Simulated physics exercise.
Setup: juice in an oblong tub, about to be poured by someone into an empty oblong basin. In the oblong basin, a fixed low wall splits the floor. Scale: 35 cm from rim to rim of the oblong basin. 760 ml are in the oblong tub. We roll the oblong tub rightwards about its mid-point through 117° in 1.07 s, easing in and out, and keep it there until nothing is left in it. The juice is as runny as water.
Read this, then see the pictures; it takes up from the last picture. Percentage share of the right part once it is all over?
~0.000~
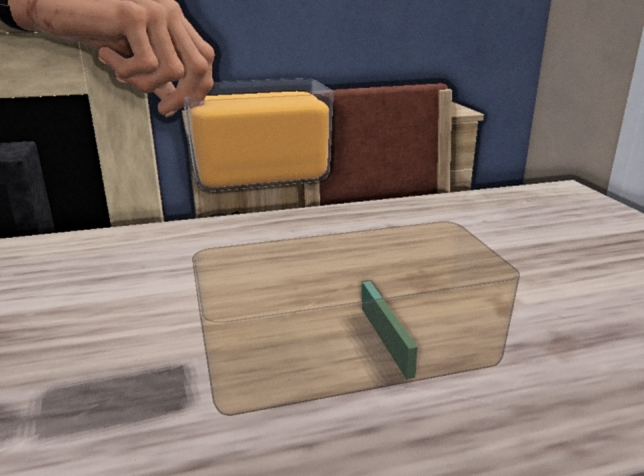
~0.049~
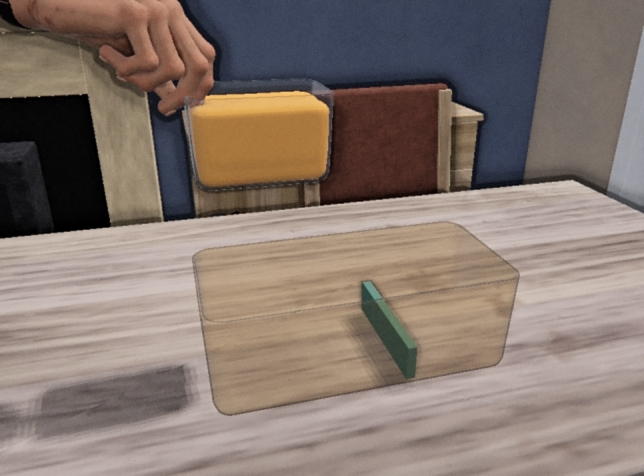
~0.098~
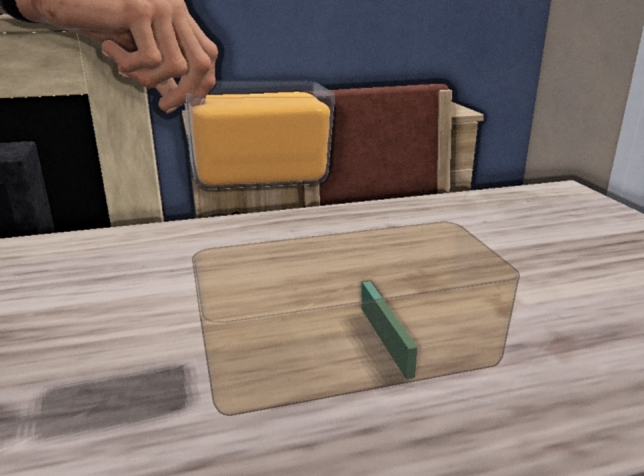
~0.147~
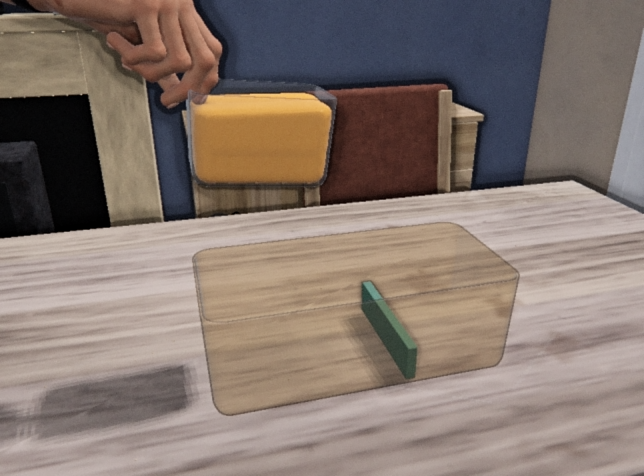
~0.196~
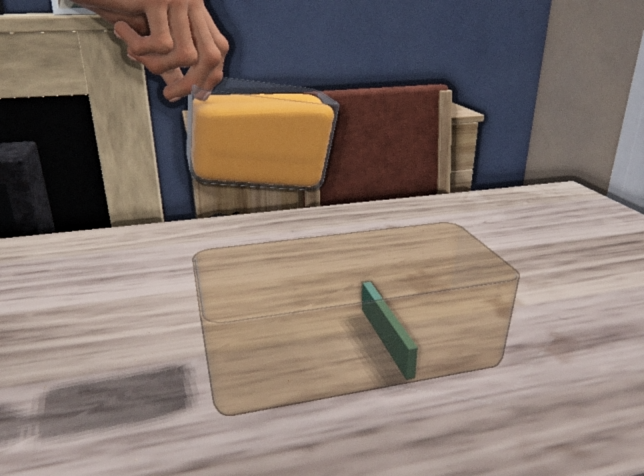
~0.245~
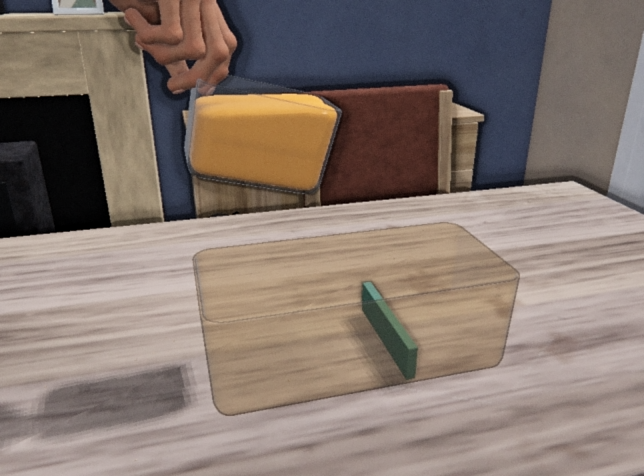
56 per cent.
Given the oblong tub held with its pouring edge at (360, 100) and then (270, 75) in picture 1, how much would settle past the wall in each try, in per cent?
Some 70 and 5 per cent, in that order.
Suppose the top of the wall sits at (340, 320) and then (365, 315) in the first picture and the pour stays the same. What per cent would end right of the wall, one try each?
Around 80 and 75 percent, in that order.
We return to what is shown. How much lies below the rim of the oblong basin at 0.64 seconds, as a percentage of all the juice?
Around 16 percent.
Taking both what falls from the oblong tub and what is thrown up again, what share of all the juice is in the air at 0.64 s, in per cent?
Some 36 % is the figure.
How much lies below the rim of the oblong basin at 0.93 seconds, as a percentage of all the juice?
It works out near 86 per cent.
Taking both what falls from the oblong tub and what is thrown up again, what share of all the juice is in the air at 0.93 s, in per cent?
Something like 8 per cent is in the air then.
Then, 0.64 s in, the tilt is 77° and 46 per cent is still to pour, 4 is left of the wall and 13 right of it.
Then, 0.93 s in, the tilt is 112° and 6 per cent is still to pour, 30 is left of the wall and 56 right of it.
Then, 1.24 s in, the tilt is 117° and 0 per cent is still to pour, 43 is left of the wall and 56 right of it.
Then, 1.57 s in, the tilt is 117° and 0 per cent is still to pour, 43 is left of the wall and 56 right of it.
Finally, 43 per cent lies left of the wall, 56 right of it and 1 outside.
